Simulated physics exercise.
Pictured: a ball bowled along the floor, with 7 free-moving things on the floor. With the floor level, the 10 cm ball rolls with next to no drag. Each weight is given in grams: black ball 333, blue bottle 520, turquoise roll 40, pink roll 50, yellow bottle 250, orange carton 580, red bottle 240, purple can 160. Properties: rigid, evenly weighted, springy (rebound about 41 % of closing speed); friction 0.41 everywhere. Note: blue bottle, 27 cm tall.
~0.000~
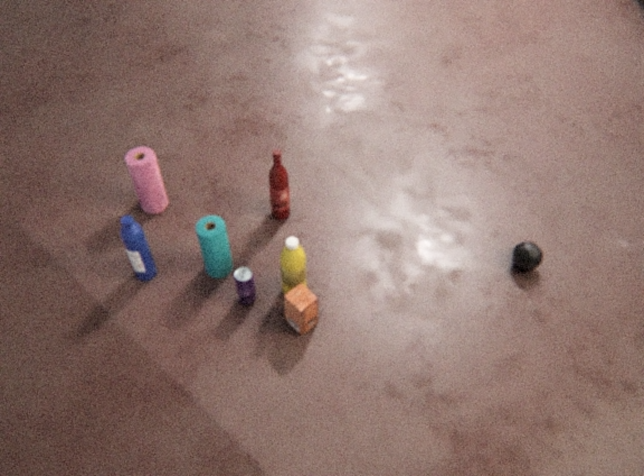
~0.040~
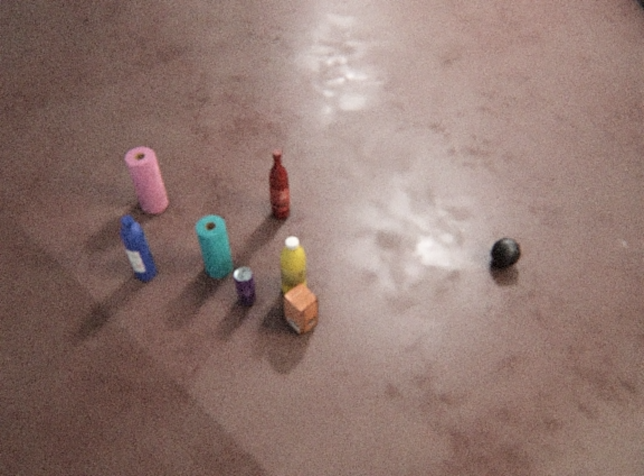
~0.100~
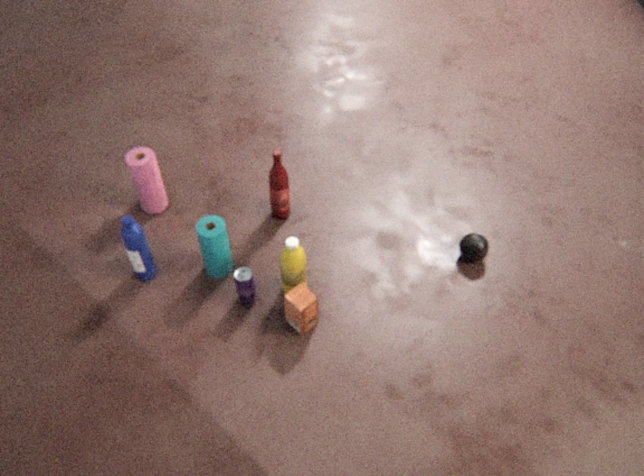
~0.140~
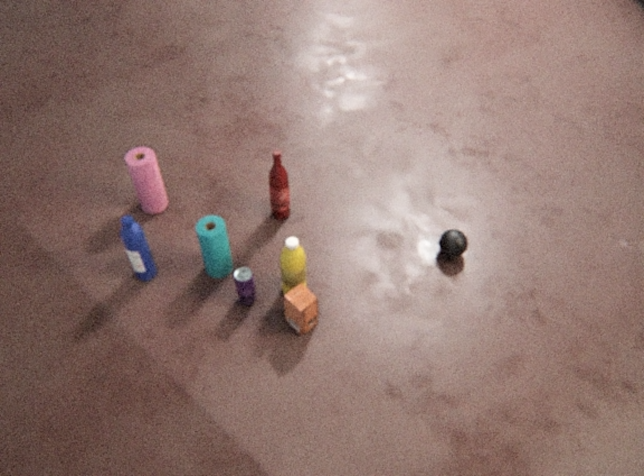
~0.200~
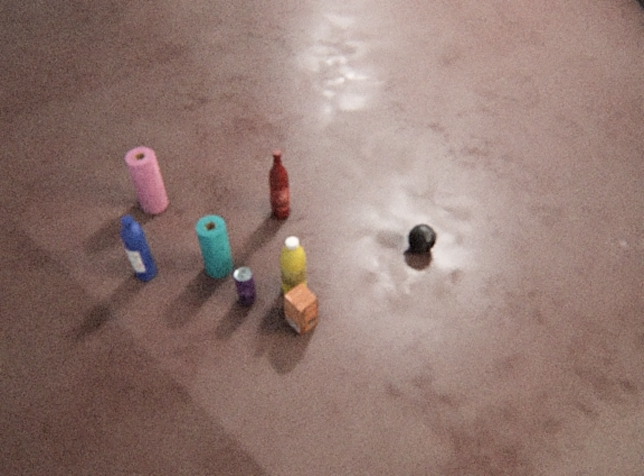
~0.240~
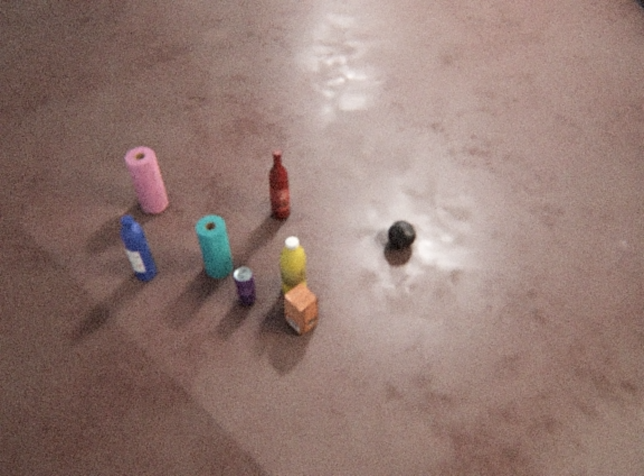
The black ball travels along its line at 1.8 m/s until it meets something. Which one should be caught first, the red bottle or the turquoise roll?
The first of the two.
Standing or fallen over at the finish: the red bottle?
Here's what happens: The red bottle comes down.
After 0.74 s, ball 113 cm along; black ball near (199, 222); red bottle leaning 12° near (253, 164).
After 1.14 s, ball 160 cm along; black ball near (61, 230); red bottle on its side near (233, 161).
By the end (1.7 s), tipped over on the floor, red bottle; the other 6 in place, give or take 8 cm. Seen from the same camera at the end, red bottle near (233, 162), turquoise roll near (215, 248). Red bottle went at 0.88 s; turquoise roll was never lost.
